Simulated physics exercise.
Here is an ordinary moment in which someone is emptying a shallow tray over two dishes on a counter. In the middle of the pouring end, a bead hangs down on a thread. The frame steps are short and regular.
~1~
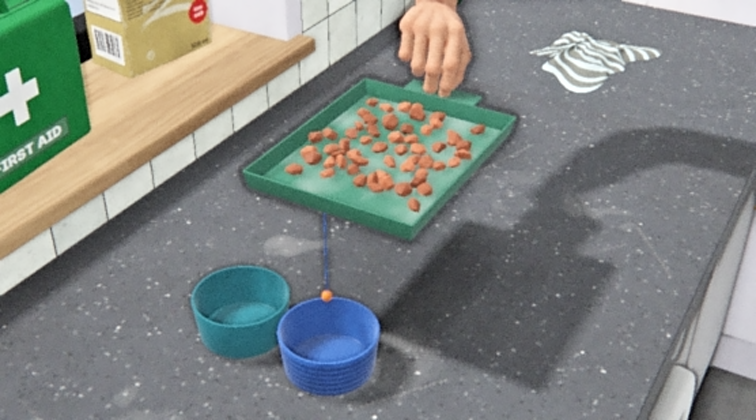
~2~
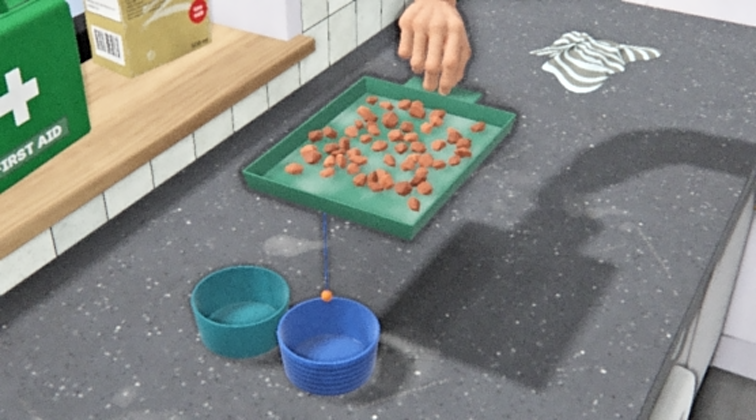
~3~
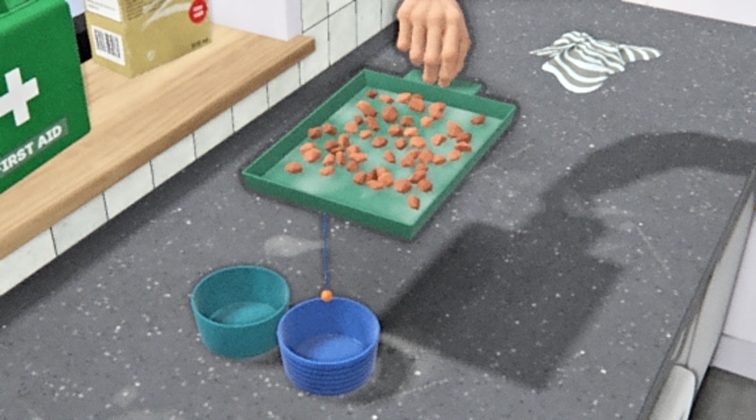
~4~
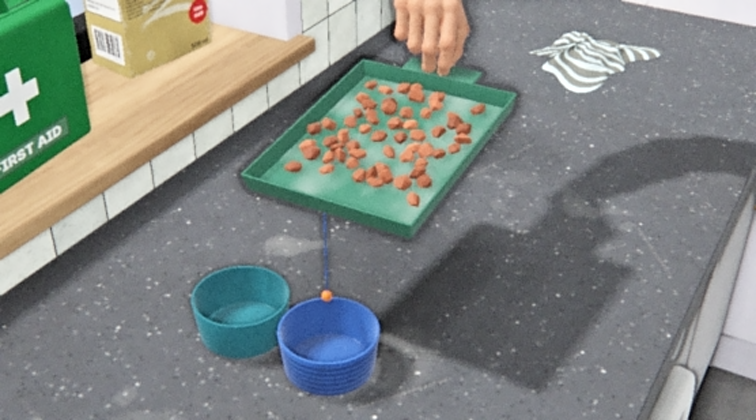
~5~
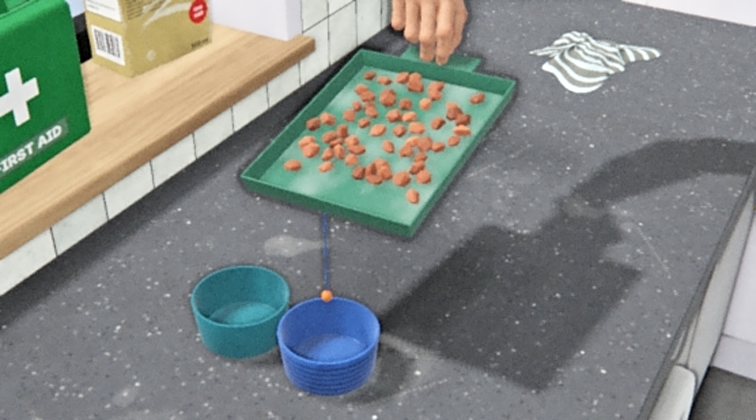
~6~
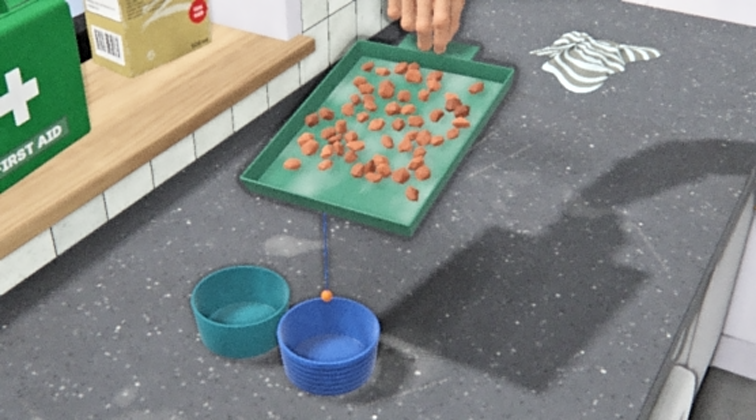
Green tray of reddish-brown chunks tilting very slightly toward its left corner, held by a hand above teal and blue dishes.
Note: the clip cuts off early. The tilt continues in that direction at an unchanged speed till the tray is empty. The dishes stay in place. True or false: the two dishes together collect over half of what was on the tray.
True.
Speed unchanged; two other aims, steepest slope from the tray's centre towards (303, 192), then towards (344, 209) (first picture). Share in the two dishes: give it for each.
About 90 % and 50 %.
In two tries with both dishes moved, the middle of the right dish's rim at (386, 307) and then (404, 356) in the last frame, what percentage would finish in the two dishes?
First placement: Some 0 %; second placement: Some 40 %.
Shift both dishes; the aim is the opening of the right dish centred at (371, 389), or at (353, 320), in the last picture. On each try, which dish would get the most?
Result, try one: The left of the two; try two: The left of the two.
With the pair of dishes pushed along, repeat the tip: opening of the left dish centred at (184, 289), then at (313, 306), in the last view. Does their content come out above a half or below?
Try 1: A majority of it. Try 2: A minority of it.
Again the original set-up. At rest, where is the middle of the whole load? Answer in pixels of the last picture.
Close to (259, 337) in the last picture.
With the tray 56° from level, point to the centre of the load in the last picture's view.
Near (306, 175).
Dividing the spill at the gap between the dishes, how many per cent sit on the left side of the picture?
Roughly 80 percent.
Soon, tray tipped steeply; nearly all on the tray; a stray few in the air.
A while on, tray tipped right over; most on the tray; a small part in the right dish; a small part in the left dish; a stray few outside both; a small part in the air.
Towards the end, tray tipped past a quarter turn; about a quarter in the right dish; about half in the left dish; about a quarter outside both.
Finally, tray tipped past a quarter turn; about a quarter in the right dish; about half in the left dish; about a quarter outside both.
